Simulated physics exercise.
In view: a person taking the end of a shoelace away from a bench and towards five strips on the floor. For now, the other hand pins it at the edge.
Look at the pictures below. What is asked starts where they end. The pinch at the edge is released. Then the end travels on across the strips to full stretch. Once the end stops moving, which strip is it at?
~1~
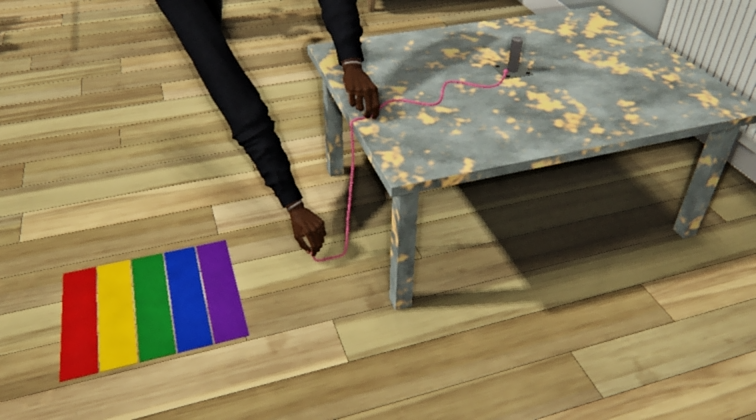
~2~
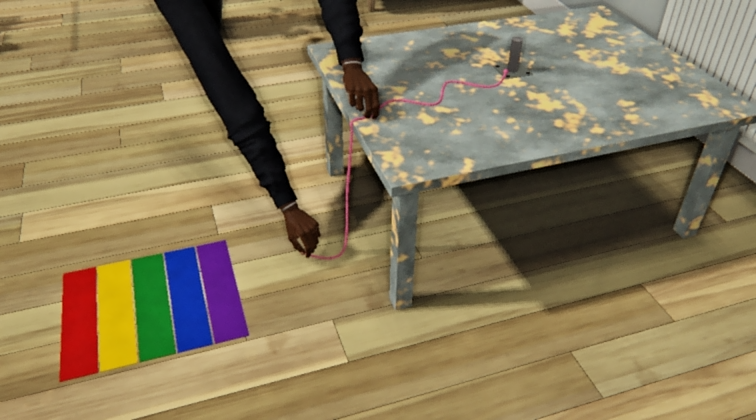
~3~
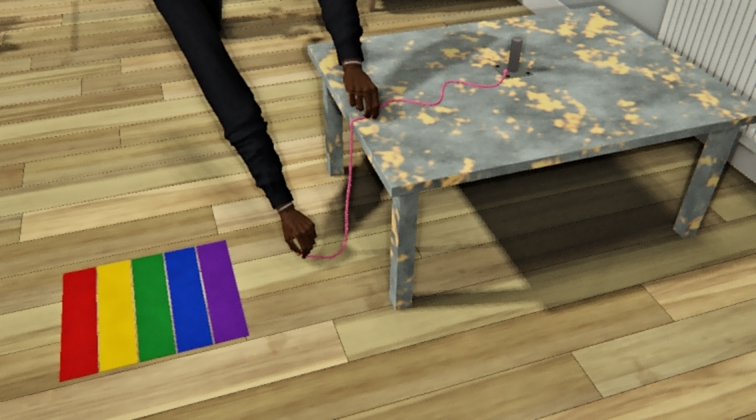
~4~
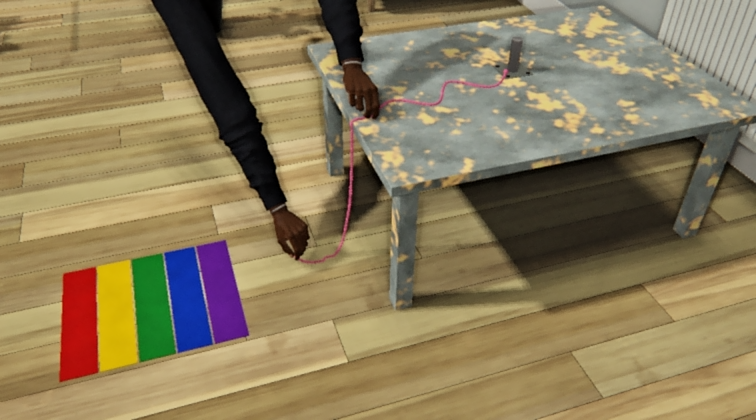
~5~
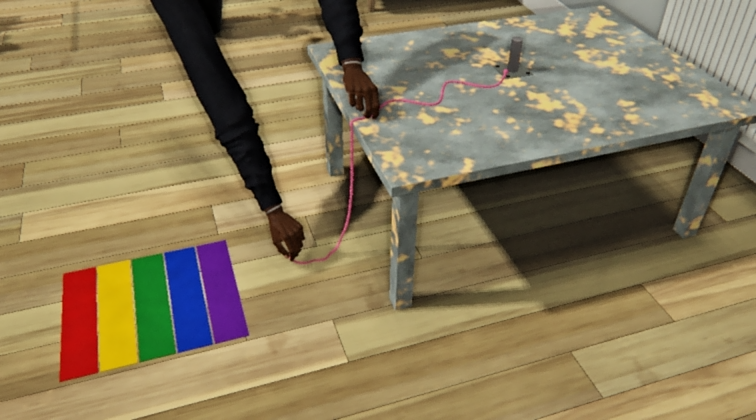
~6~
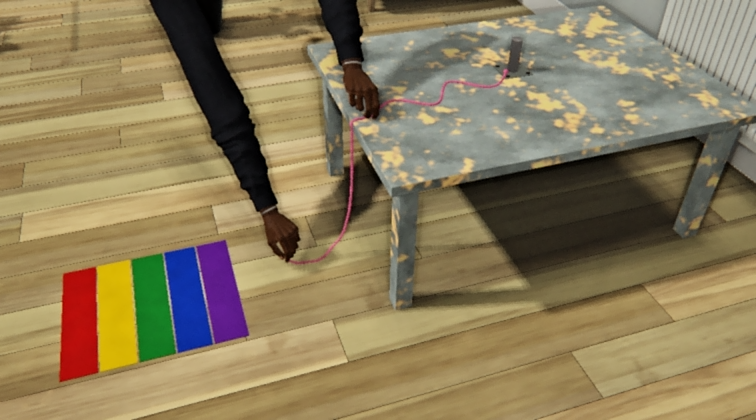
It is at the green strip.
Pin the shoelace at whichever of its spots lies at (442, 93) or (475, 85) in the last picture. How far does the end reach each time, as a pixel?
Taking the tries in turn, you get (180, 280) and then (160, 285).
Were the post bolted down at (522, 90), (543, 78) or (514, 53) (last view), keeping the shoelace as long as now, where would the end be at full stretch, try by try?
Taking the tries in turn, you get (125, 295), (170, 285) and (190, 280).
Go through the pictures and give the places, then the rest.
The first picture shows end (312, 253); purple (228, 320); blue (192, 329); green (155, 337); yellow (118, 346); red (79, 356).
The second picture shows end (306, 254); shoelace through (497, 85) (443, 89) (398, 100) (352, 132) (347, 190) (346, 243).
The third picture shows end (302, 255).
The fourth picture shows end (295, 257); shoelace through (497, 85) (443, 89) (398, 100) (352, 132) (351, 189) (342, 244).
The fifth picture shows end (290, 258).
The sixth picture shows end (285, 259); shoelace through (497, 85) (443, 89) (398, 100) (352, 132) (352, 189) (336, 243).
Soon after, end near (221, 273); over purple.
After that, end near (174, 283); over blue.
At the stop, end near (145, 289); over green. The green one.
